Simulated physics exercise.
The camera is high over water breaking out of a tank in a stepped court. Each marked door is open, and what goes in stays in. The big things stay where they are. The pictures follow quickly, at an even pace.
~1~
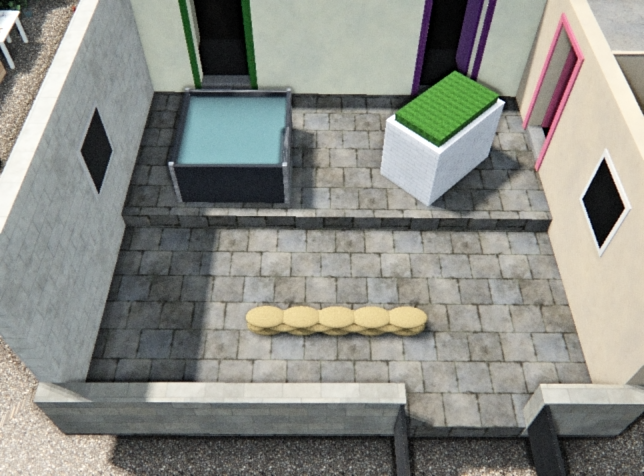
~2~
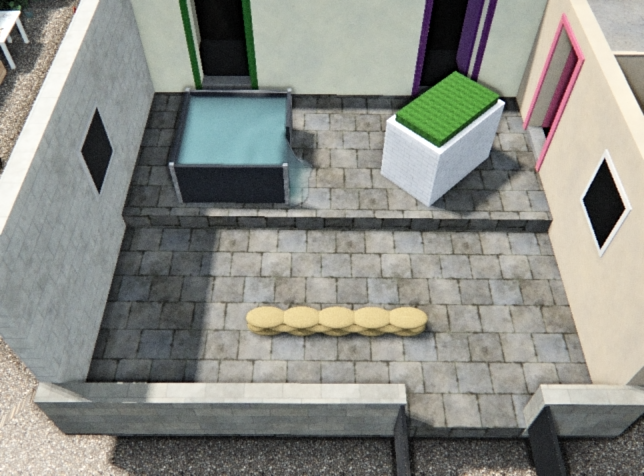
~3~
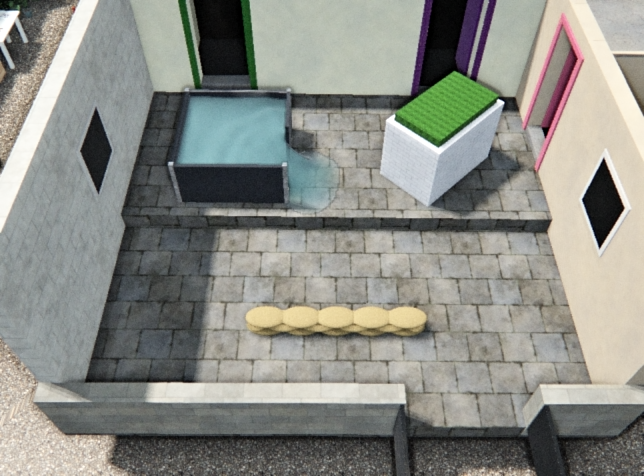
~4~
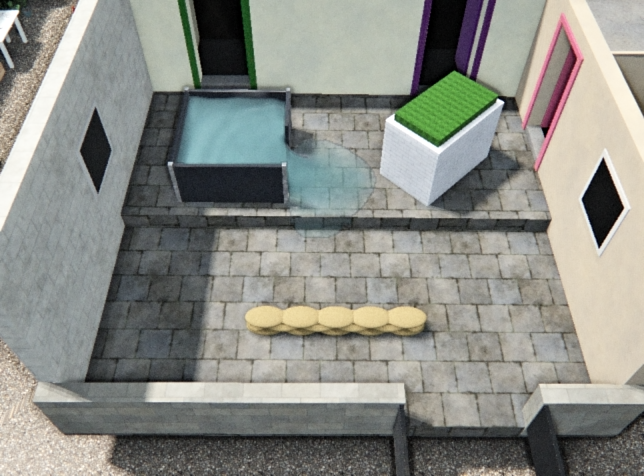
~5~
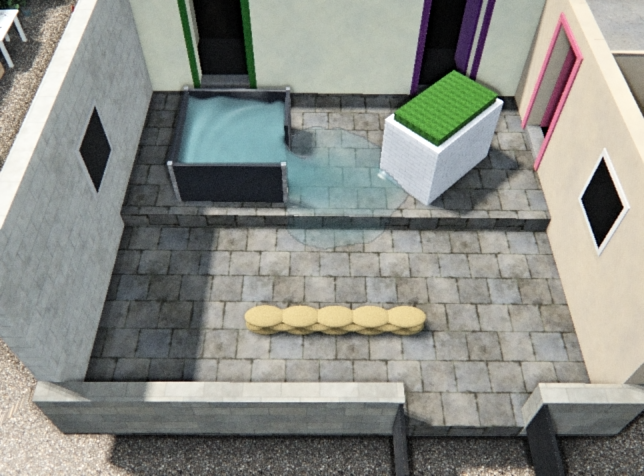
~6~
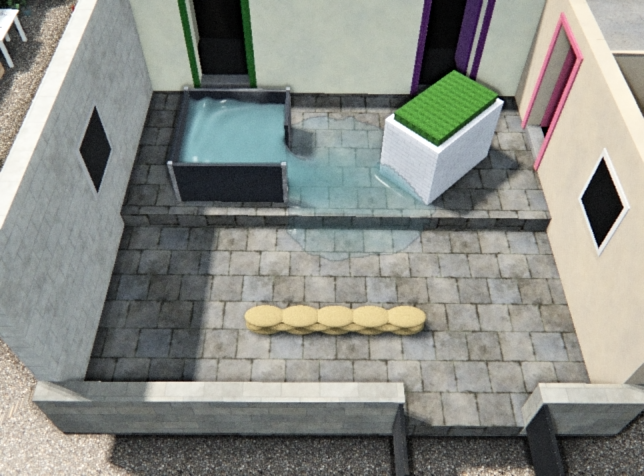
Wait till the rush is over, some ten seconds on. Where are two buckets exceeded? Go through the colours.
The purple door takes more than that; the pink door stays under that; the green door stays under that.
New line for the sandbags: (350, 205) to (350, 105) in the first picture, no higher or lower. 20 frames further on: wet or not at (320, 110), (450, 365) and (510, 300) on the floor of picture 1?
In that order: Awash, flooded, awash.
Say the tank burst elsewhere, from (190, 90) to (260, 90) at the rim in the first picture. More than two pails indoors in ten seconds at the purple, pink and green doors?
Then: Purple door lets more in, pink door takes less, green door passes that mark.
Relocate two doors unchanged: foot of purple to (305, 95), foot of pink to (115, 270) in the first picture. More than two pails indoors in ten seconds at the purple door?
In short: The purple door lets less in.
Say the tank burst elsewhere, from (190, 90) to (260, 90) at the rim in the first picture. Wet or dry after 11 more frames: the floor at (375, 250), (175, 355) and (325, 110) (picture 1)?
As listed: Dry, no water, awash.
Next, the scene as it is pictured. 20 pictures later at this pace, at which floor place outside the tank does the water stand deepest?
Near (573, 408).
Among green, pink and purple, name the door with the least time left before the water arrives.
That is the purple door.
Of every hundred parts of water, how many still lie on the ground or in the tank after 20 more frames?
Near 92 in a hundred.
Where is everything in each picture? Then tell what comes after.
In the first frame, the tank at (234, 130) is whole and still.
In the second frame, water pours out at (286, 169) and has run to (301, 161).
In the third frame, water pours out at (285, 171) and has run to (333, 166).
In the fourth frame, the front is at (369, 175), out from the gap at (285, 172).
In the fifth frame, the front is at (404, 194), out from the gap at (285, 171).
In the sixth frame, the front is at (428, 208), out from the gap at (285, 170).
A moment on, water covers 25 % of the floor; the purple door not reached, the pink door not reached, the green door not reached.
Next, water covers 35 % of the floor; the purple door over two buckets in, the pink door not reached, the green door not reached.
Then, water covers 45 % of the floor; the purple door far over two buckets in, the pink door wet at the sill, nothing in, the green door not reached.
Later, water covers 65 % of the floor; the purple door far over two buckets in, the pink door wet at the sill, nothing in, the green door not reached.
In the end, water covers 75 % of the floor; the purple door far over two buckets in, the pink door wet at the sill, nothing in, the green door wet at the sill, nothing in.
